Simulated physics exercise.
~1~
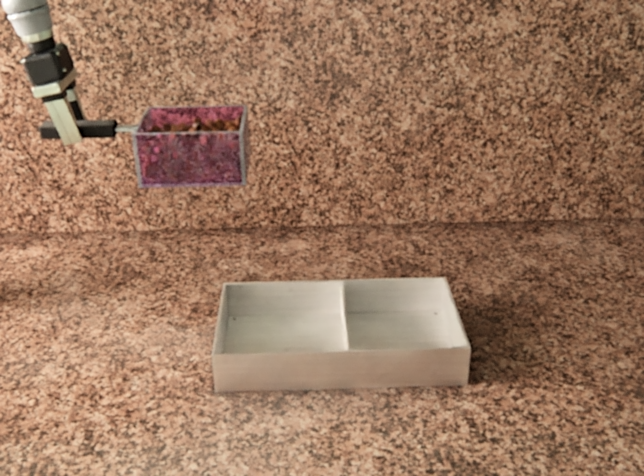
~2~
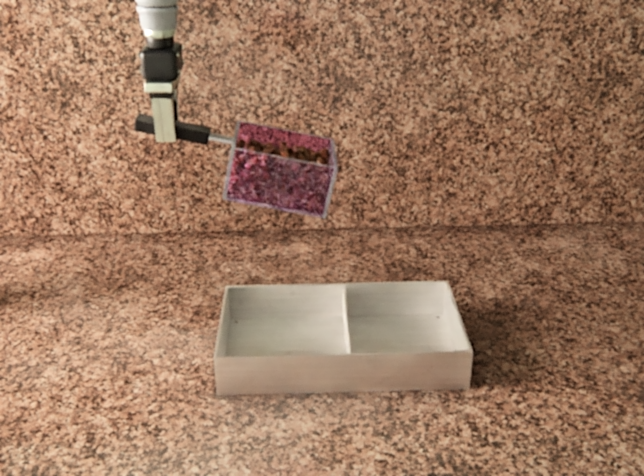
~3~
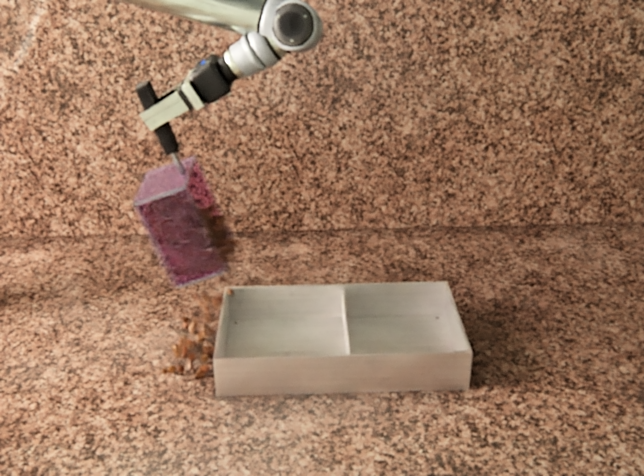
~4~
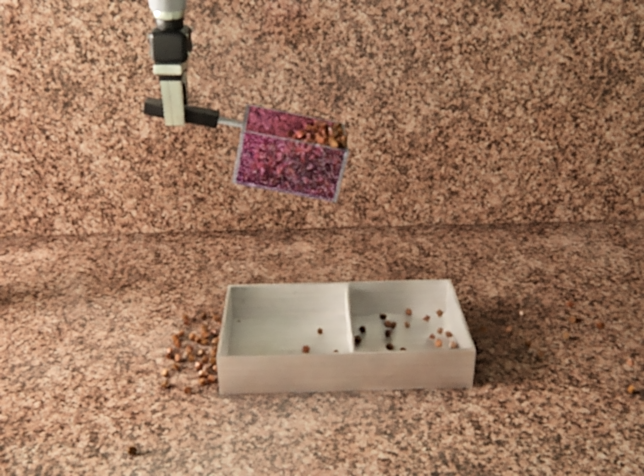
In this clip, a robot arm moves a clear box of reddish-brown pellets toward a divided crate, tips it steeply, and spills some beside the crate, then swings it back up, leaving most pellets in the box, some on the table, and a few in the crate's compartments.
